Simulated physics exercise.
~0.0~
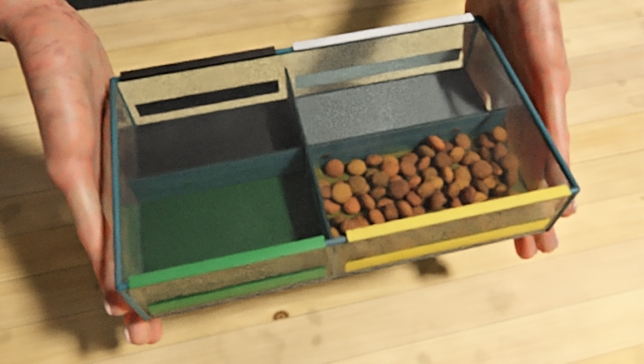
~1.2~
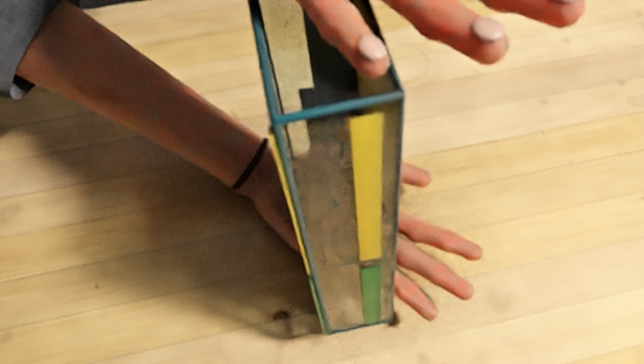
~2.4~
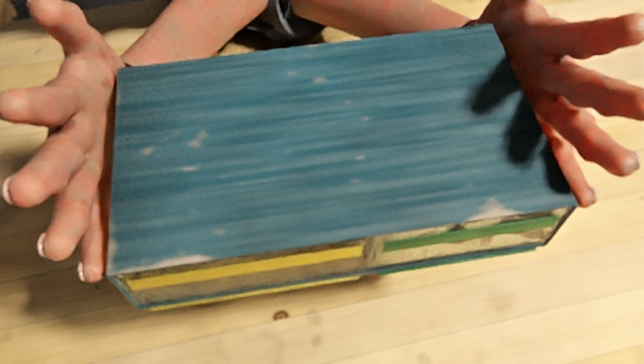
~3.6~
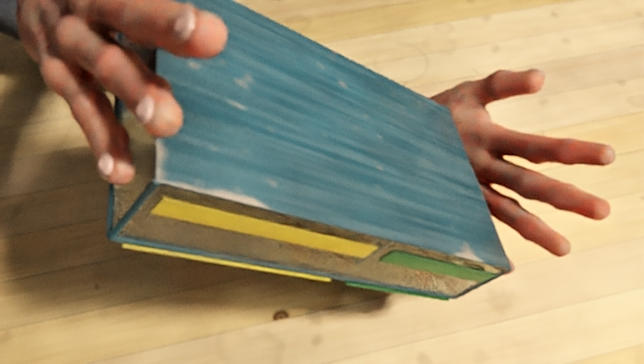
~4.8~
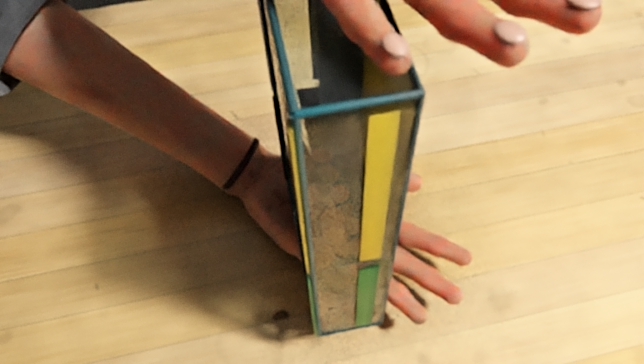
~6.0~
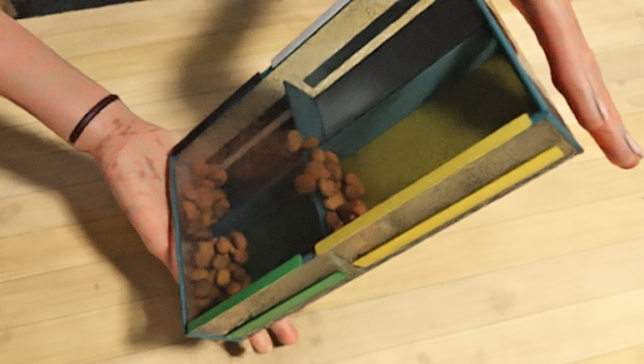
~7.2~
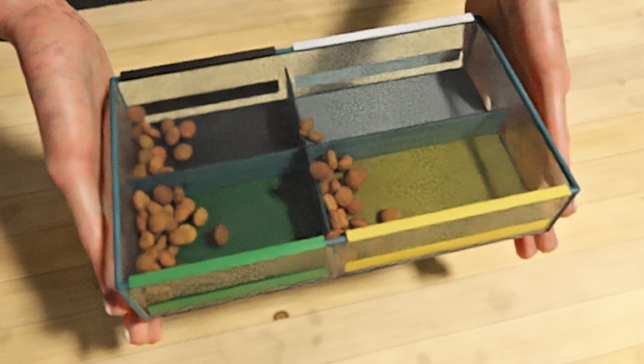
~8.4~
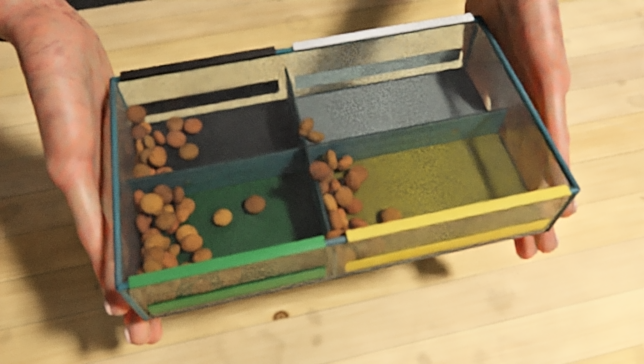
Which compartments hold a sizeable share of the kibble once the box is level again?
The yellow, black and green compartments each hold a sizeable share of the kibble, while the white one does not.
